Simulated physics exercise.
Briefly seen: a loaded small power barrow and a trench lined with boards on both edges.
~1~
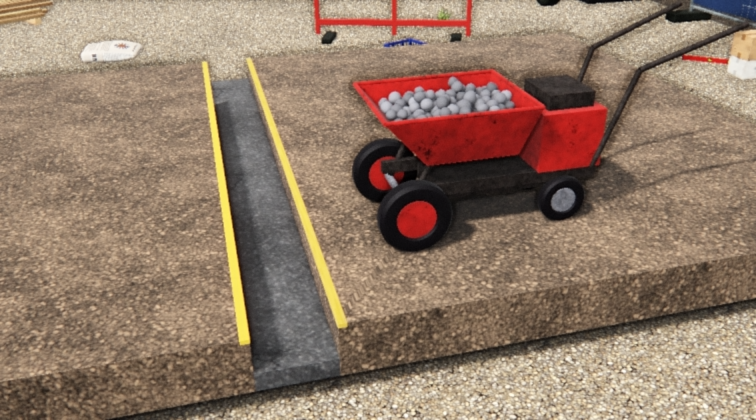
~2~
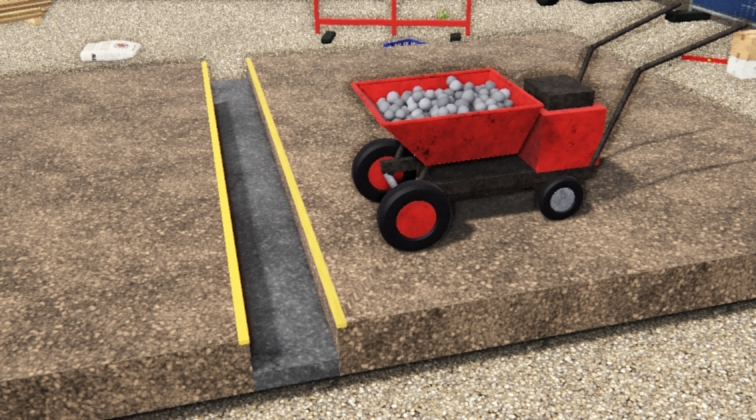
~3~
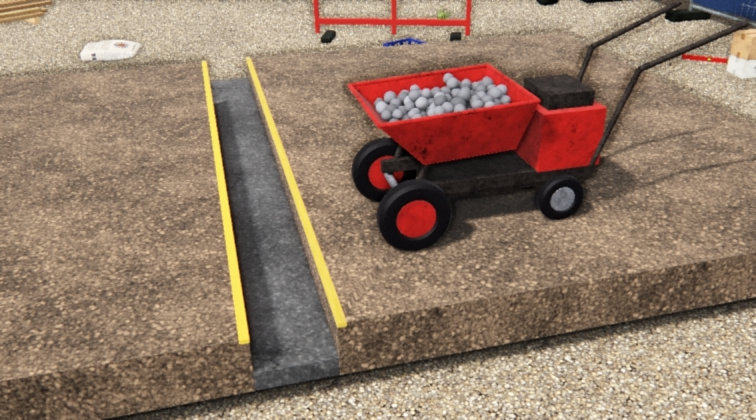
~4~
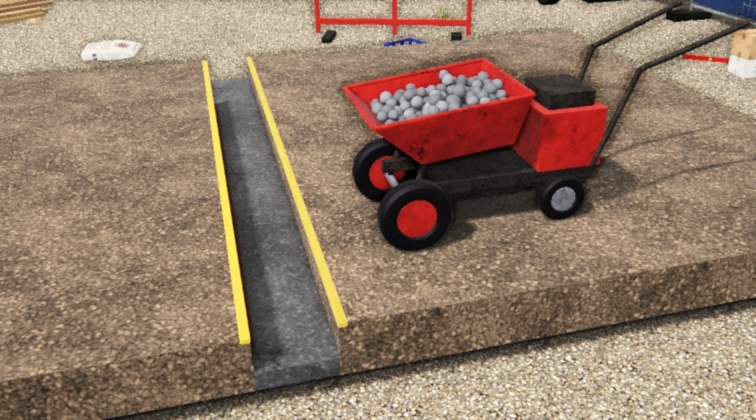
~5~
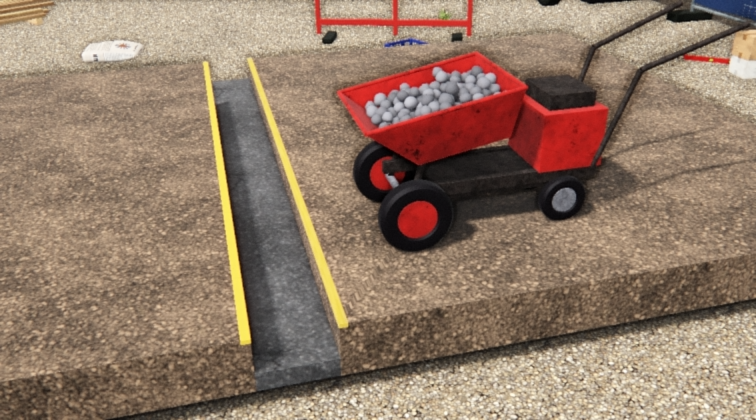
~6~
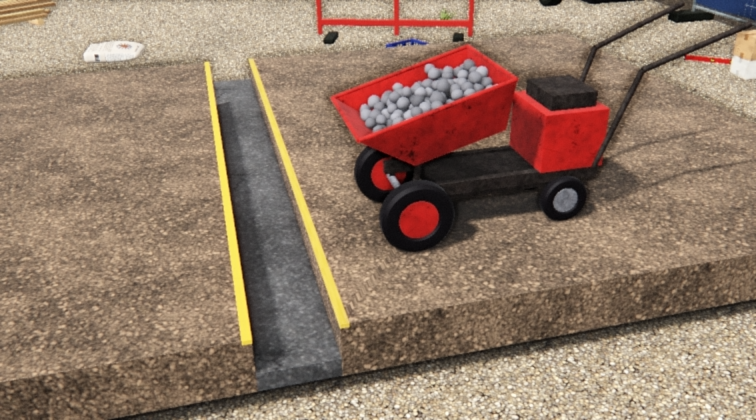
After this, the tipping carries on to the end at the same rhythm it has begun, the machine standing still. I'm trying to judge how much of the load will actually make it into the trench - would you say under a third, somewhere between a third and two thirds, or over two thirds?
I would say over two thirds.
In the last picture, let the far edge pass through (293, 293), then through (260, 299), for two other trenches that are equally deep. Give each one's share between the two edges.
In order: Some 30 per cent, then some 80 per cent.
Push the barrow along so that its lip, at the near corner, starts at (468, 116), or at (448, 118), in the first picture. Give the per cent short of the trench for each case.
Position 1: Near 50 %; position 2: Near 40 %.
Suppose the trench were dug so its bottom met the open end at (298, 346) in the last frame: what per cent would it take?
Around 80 per cent.
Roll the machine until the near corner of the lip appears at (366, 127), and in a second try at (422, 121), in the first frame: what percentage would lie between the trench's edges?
First try: Some 80 %; second try: 90 %.
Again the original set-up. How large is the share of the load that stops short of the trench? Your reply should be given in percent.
Estimate: Some 0 percent.
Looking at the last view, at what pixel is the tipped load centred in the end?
Roughly pixel (270, 261).
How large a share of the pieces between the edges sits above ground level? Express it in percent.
Roughly 5 percent.
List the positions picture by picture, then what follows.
The first picture shows lip of the skip (386, 125), level; top of the load (445, 100), round cobbles; first edge of the trench (330, 287); far edge (239, 302), the trench over half as wide as the skip, and about half as deep as wide.
The second picture shows lip of the skip (384, 125), level; top of the load (460, 106).
The third picture shows lip of the skip (380, 126), tipped barely; top of the load (468, 97).
The fourth picture shows lip of the skip (374, 129), tipped a little; top of the load (463, 93).
The fifth picture shows lip of the skip (367, 134), tipped a little; top of the load (474, 94).
The sixth picture shows lip of the skip (359, 141), tipped clearly; top of the load (463, 84); first edge of the trench (332, 287); far edge (241, 302).
Just after the last frame, skip tipped steeply; every one in the skip.
A moment on, skip tipped right over; roughly two thirds in the skip; roughly a quarter in or heaped over the trench; about a tenth falling.
Further on, skip tipped right over; just a few in the skip; almost all in or heaped over the trench; just a few beyond it.
When it is over, skip tipped right over; almost all in or heaped over the trench; just a few beyond it.
